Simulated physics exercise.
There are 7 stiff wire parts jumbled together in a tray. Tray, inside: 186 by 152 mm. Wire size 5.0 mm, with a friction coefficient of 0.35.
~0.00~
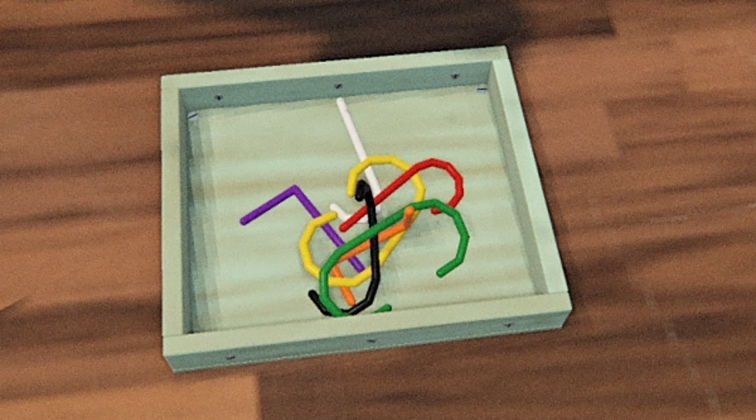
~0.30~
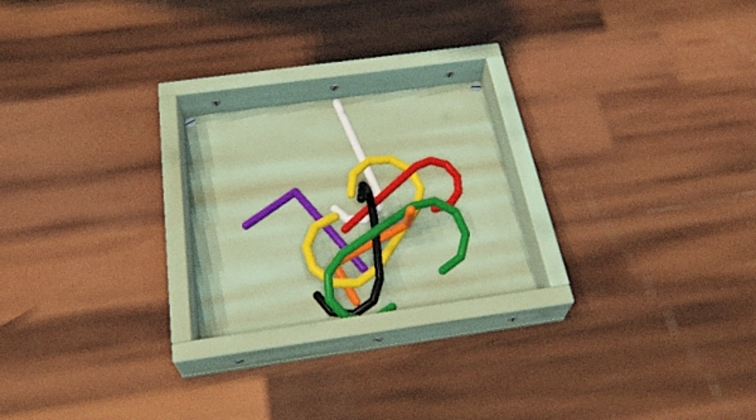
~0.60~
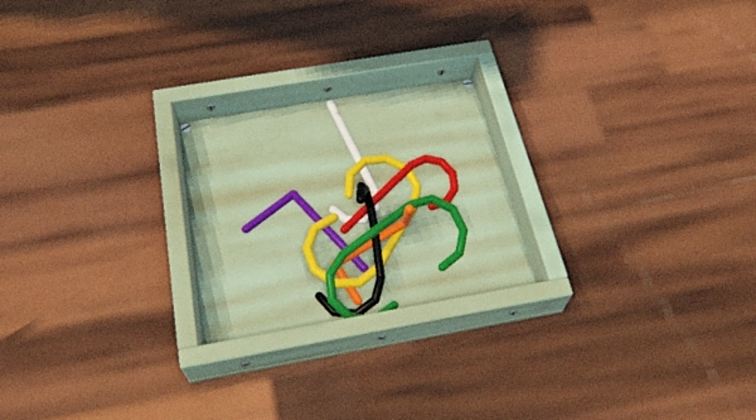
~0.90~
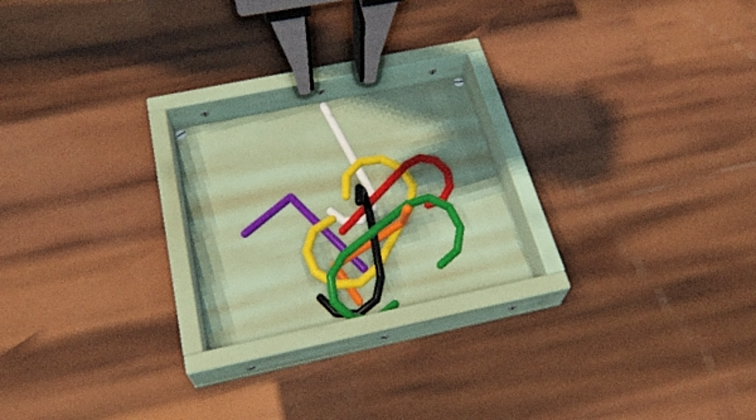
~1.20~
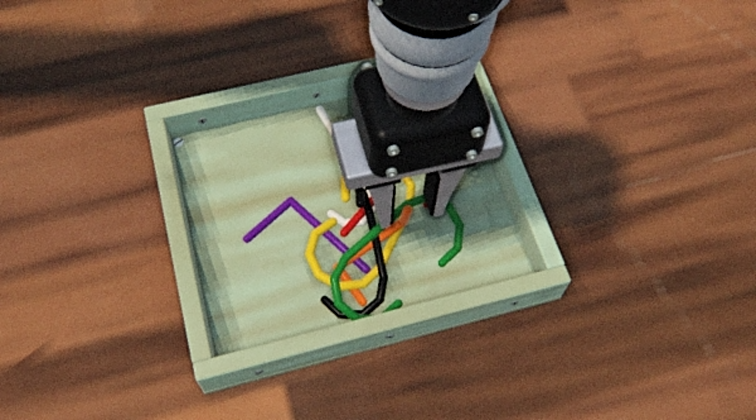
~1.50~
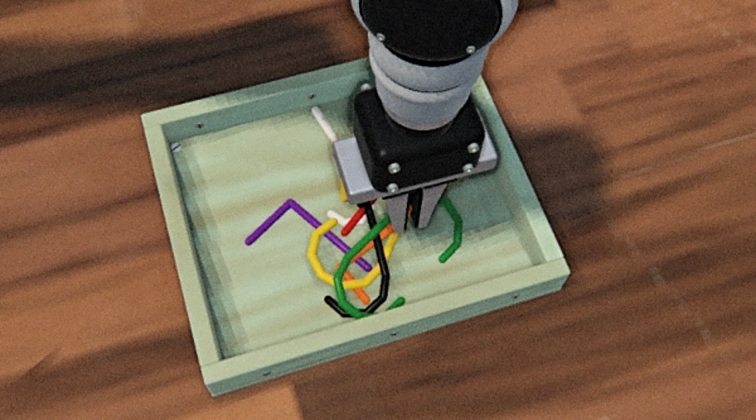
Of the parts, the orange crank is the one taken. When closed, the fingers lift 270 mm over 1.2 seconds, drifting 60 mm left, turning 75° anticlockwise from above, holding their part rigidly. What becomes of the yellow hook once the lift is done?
I expect it to ride along.
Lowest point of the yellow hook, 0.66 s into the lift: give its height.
Roughly 90 mm.
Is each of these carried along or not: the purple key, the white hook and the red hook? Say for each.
Once things settle, the purple key remains where it was, the white hook remains where it was, and the red hook remains where it was.
After 1.86 s, lowest point more than 20 mm over the tray floor, orange crank 58 mm, green hook 27 mm, black hook 21 mm.
After 2.16 s, lowest point more than 20 mm over the tray floor, orange crank 158 mm, black hook 115 mm, yellow hook 86 mm, green hook 85 mm.
After 2.70 s, lowest point more than 20 mm over the tray floor, orange crank 272 mm, black hook 221 mm, yellow hook 197 mm, green hook 197 mm.
At rest, hanging orange crank 272 mm, black hook 219 mm, green hook 196 mm, yellow hook 196 mm; the other 3 are down.
